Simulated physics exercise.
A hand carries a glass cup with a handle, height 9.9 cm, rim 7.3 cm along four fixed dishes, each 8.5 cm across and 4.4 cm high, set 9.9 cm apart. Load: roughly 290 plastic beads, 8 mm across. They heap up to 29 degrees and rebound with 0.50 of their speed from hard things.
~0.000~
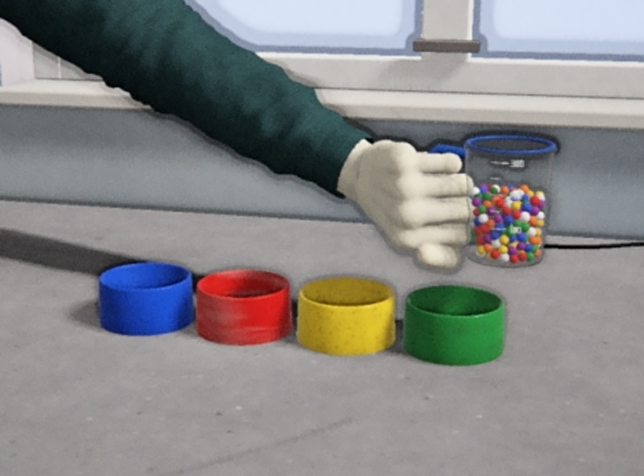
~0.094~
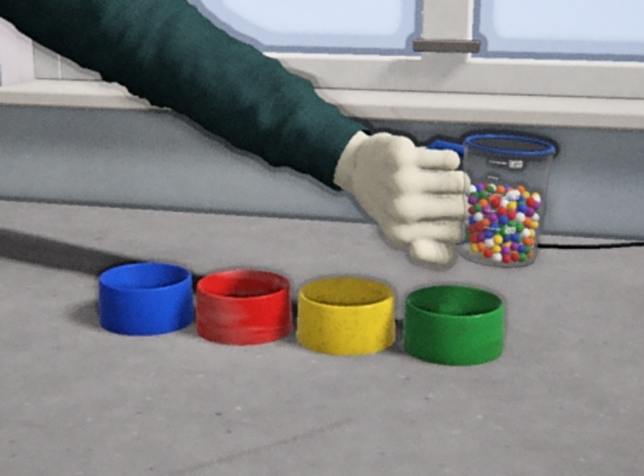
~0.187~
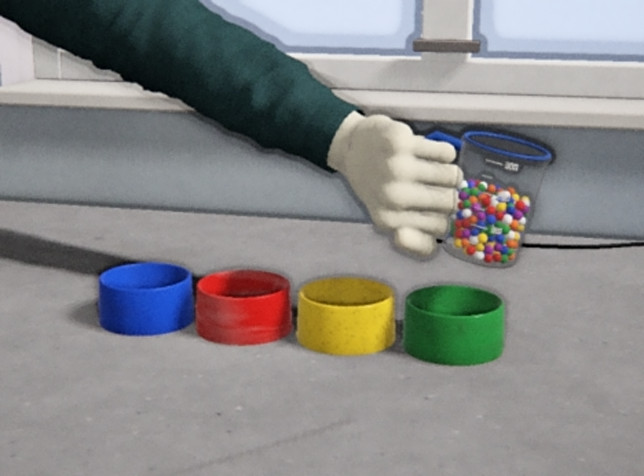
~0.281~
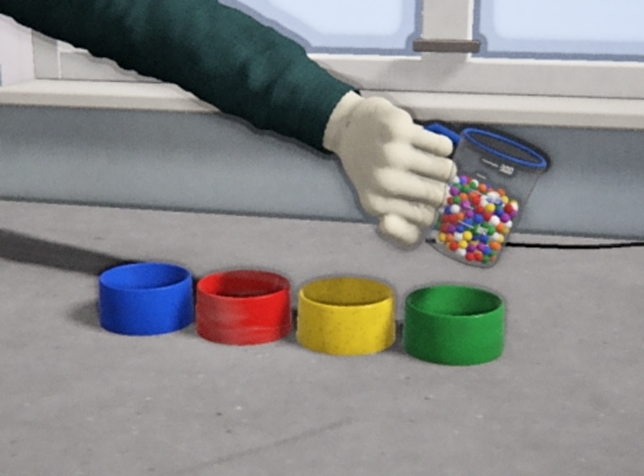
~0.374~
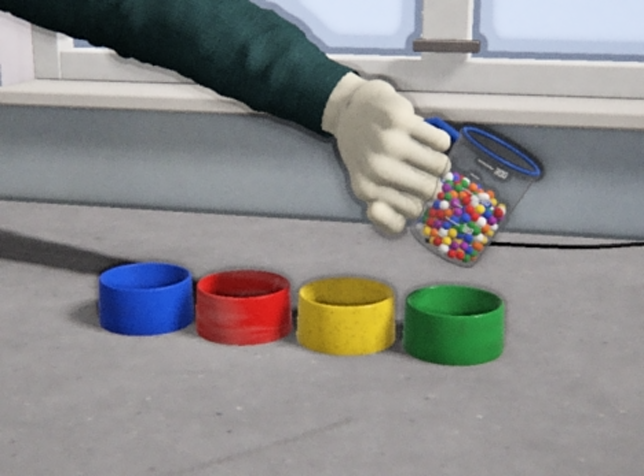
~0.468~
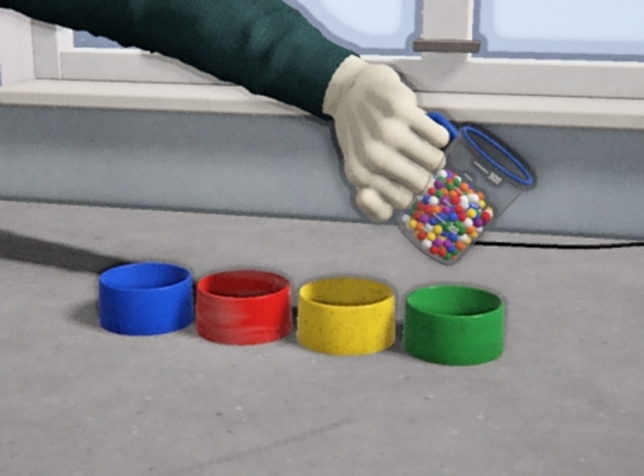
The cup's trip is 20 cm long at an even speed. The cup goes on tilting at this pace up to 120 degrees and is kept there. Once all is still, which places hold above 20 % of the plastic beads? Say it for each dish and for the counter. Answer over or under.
Red under, blue under, green over, yellow under, counter over.
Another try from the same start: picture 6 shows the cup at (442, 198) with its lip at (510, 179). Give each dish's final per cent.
Red 0; blue 0; green 0; yellow 100.
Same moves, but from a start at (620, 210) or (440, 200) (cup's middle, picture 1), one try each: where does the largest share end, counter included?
Most goes to: Counter; yellow.
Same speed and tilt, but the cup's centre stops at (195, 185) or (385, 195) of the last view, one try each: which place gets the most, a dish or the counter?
The winner: Green; green.
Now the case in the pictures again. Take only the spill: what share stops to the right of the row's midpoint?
Roughly 100 per cent.
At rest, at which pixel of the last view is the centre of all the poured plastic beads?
Near (436, 335).
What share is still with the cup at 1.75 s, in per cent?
About 0 per cent.
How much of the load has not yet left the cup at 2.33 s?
Some 0 per cent of the load.
Then, at 1.24 s, tilt 106 degrees; cup holds 95 %, green 5 %.
After 1.75 s, tilt 120 degrees; cup holds 0 %, green 60 %, yellow 10 %.
After 2.33 s, tilt 120 degrees; cup holds 0 %, green 60 %, yellow 10 %.
By 2.6 s all is still; red 0 %, blue 0 %, green 60 %, yellow 10 %, counter 30 %.
